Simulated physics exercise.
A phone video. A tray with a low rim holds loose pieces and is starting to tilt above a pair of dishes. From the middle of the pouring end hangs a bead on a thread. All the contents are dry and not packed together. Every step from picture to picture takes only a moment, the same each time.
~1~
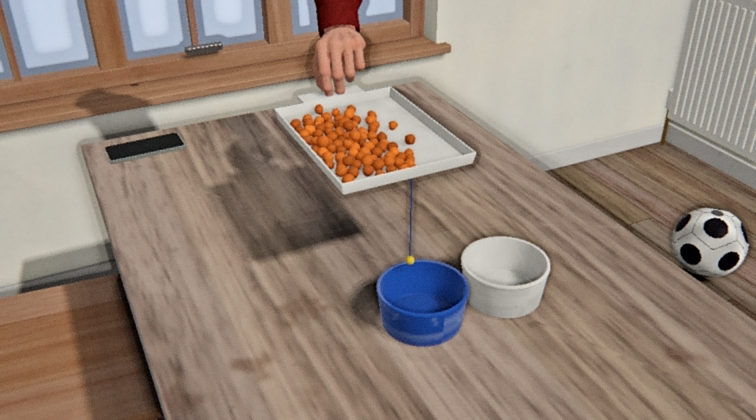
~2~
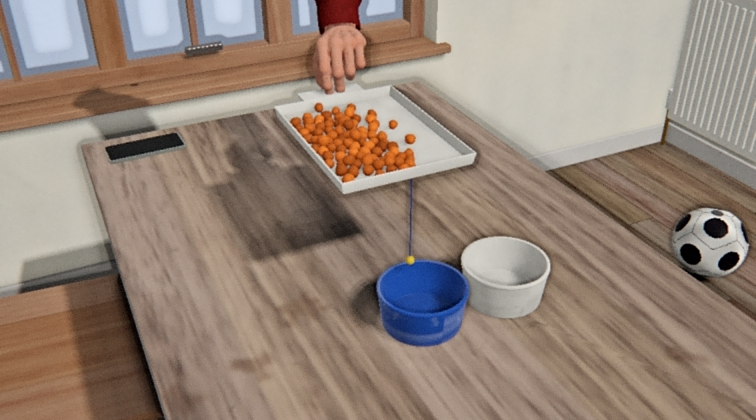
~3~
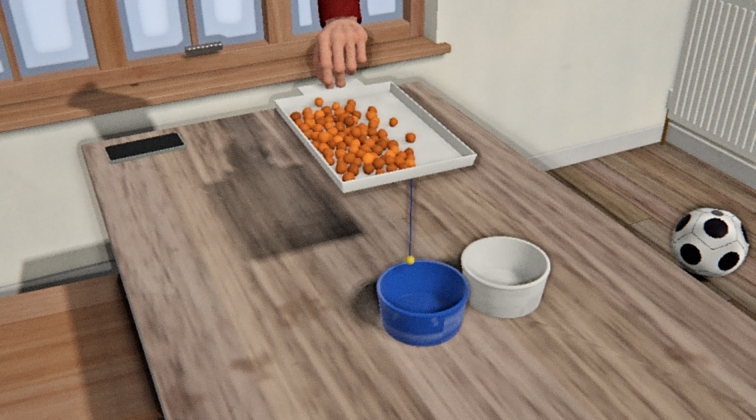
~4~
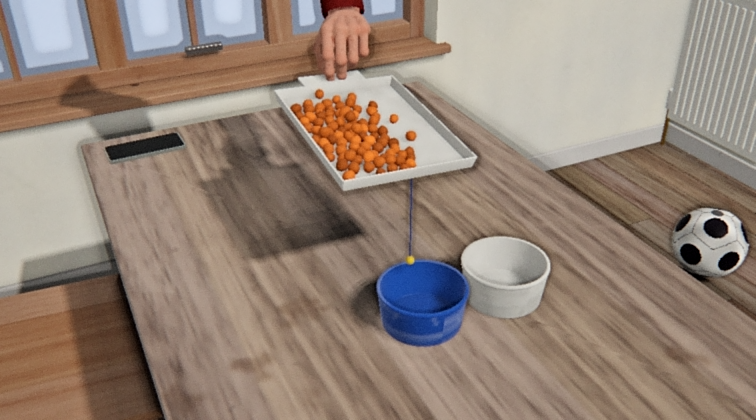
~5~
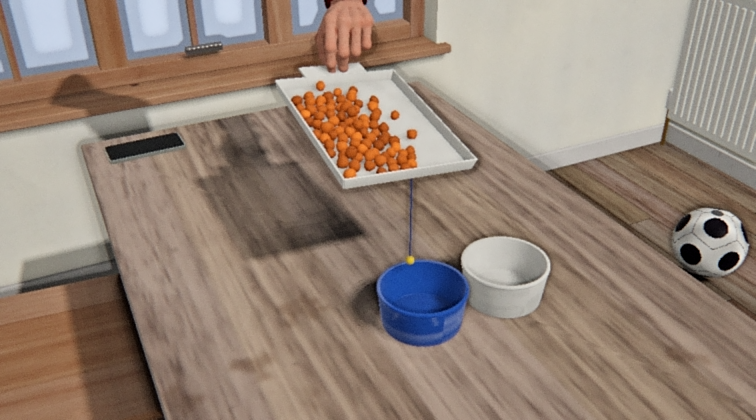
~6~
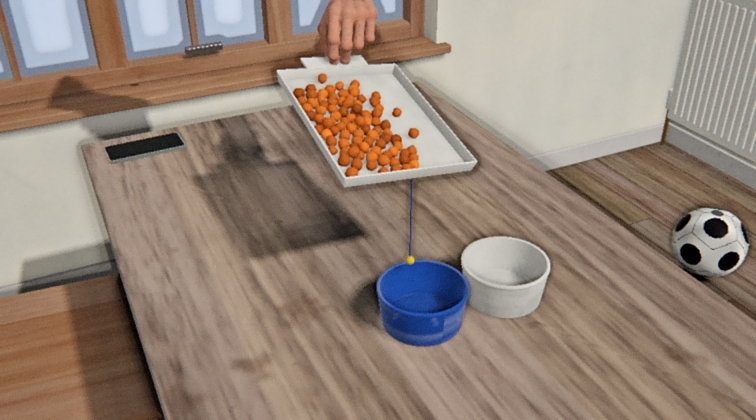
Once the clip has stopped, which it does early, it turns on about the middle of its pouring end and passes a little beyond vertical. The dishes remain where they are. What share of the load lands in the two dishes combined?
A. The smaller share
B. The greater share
Answer: B.
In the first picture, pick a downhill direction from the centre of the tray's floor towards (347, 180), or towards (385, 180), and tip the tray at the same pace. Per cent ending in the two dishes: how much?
10 % and 40 %.
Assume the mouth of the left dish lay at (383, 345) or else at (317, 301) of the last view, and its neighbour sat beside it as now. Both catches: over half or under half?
With the first shift the pair saves less than a half; with the second, less than a half.
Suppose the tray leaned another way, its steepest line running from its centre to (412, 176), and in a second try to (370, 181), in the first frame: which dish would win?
Try one: The leftmost dish. Try two: The leftmost dish.
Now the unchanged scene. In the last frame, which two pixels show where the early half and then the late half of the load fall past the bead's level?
About (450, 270) to begin with, then about (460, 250).
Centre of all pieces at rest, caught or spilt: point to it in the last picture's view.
Centre at rest, last view: Approx. (466, 301).
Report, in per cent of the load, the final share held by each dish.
Around 40 in a hundred in the left dish and around 30 in a hundred in the right dish.
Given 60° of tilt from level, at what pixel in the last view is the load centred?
Check around (418, 134) in the last picture.
Soon after the last picture, tray tipped steeply; nearly all on the tray; a stray few in the left dish; a stray few in the right dish; a stray few in the air.
A little later, tray tipped past a quarter turn; most on the tray; a stray few in the left dish; a stray few in the right dish; a stray few outside both; a small part in the air.
Later still, tray tipped past a quarter turn; about a third in the left dish; about a third in the right dish; about a quarter outside both; a stray few in the air.
At rest, tray tipped past a quarter turn; about a third in the left dish; about a third in the right dish; about a quarter outside both; a stray few in the air.
